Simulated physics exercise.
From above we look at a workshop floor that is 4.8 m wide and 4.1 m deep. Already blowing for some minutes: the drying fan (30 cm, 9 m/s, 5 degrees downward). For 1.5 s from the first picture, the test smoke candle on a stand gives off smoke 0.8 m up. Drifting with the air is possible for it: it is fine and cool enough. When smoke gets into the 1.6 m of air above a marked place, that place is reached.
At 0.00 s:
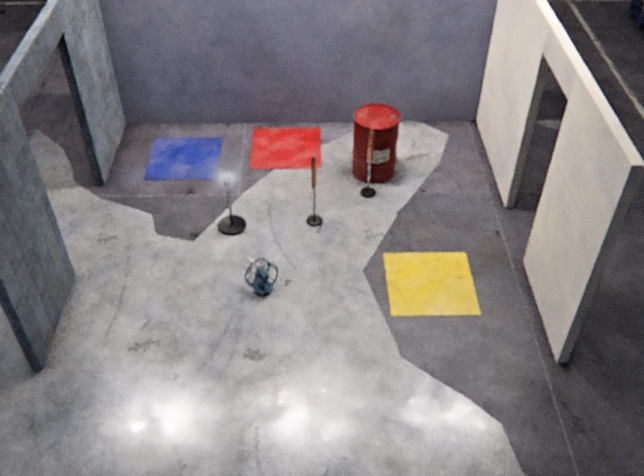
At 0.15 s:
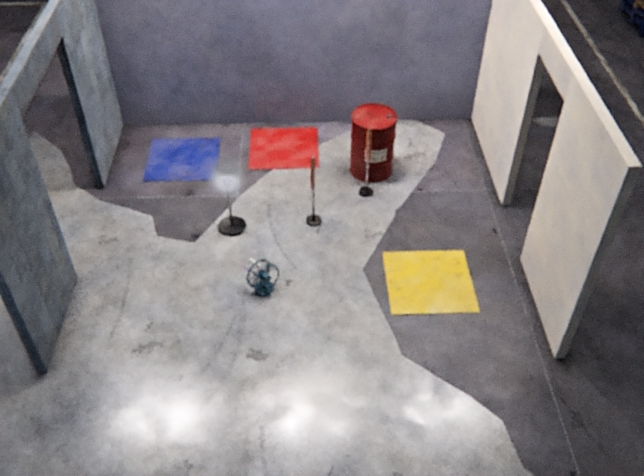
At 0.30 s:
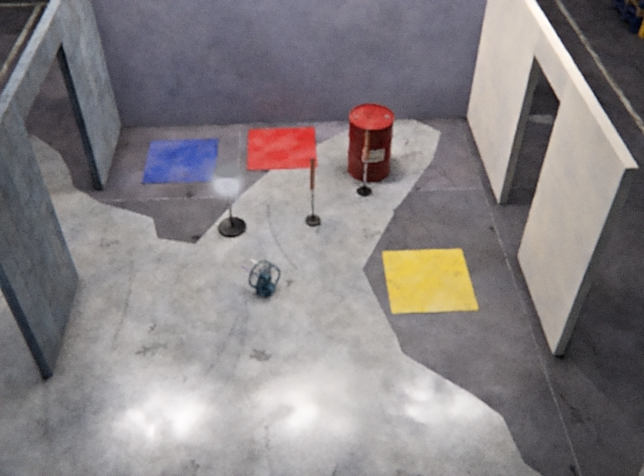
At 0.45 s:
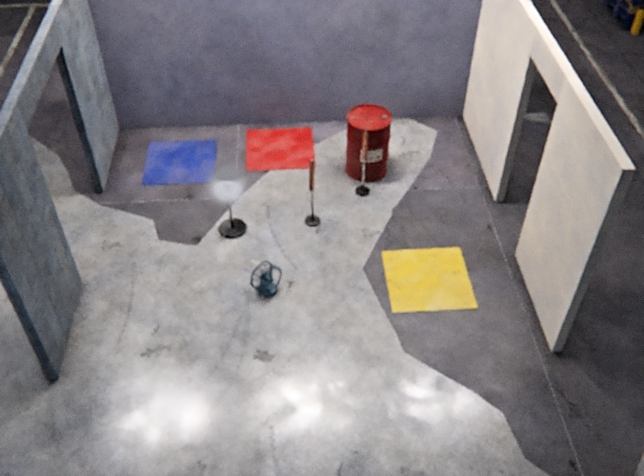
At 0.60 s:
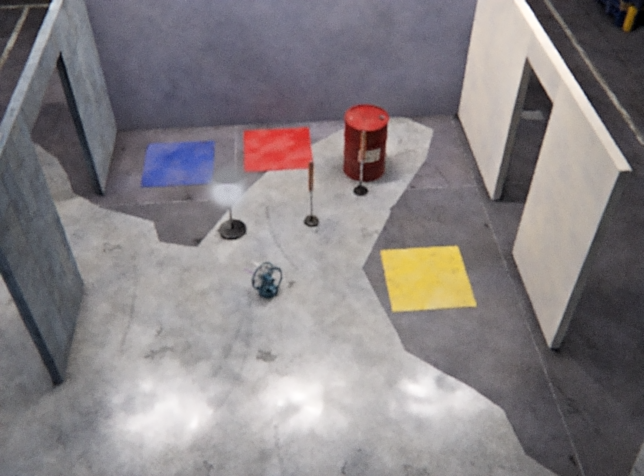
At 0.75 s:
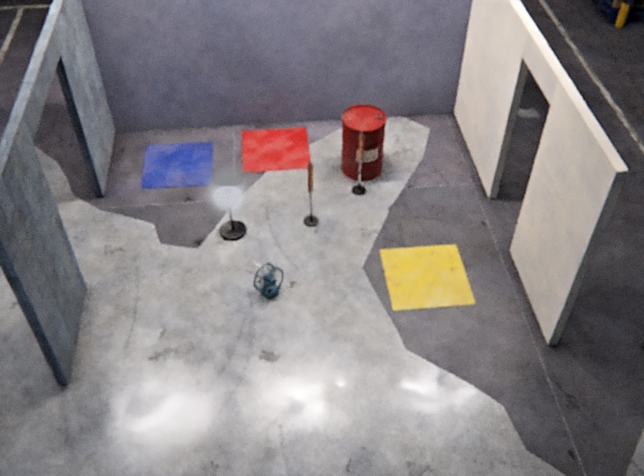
A workshop floor holds a barrel and fan while pale smoke spreads slightly above a stand.
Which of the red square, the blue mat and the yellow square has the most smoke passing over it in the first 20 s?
Blue.
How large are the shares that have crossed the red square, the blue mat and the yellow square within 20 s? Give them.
About 25 per cent red, 80 per cent blue and 5 per cent yellow.
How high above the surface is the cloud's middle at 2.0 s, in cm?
The middle is at about 40 cm above the surface.
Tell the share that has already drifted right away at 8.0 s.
Estimate: Around 50 %.
By 2.0 s, 5 % has passed over the blue mat, 0 % over the yellow square and 0 % over the red square; 0 % has left the area, and the middle of the rest is near (225, 203).
By 4.0 s, 76 % has passed over the blue mat, 0 % over the yellow square and 5 % over the red square; 11 % has left the area, and the middle of the rest is near (196, 107).
By 8.0 s, 83 % has passed over the blue mat, 0 % over the yellow square and 22 % over the red square; 51 % has left the area, and the middle of the rest is near (452, 52).
By 20.0 s, 83 % has passed over the blue mat, 5 % over the yellow square and 23 % over the red square; 86 % has left the area.
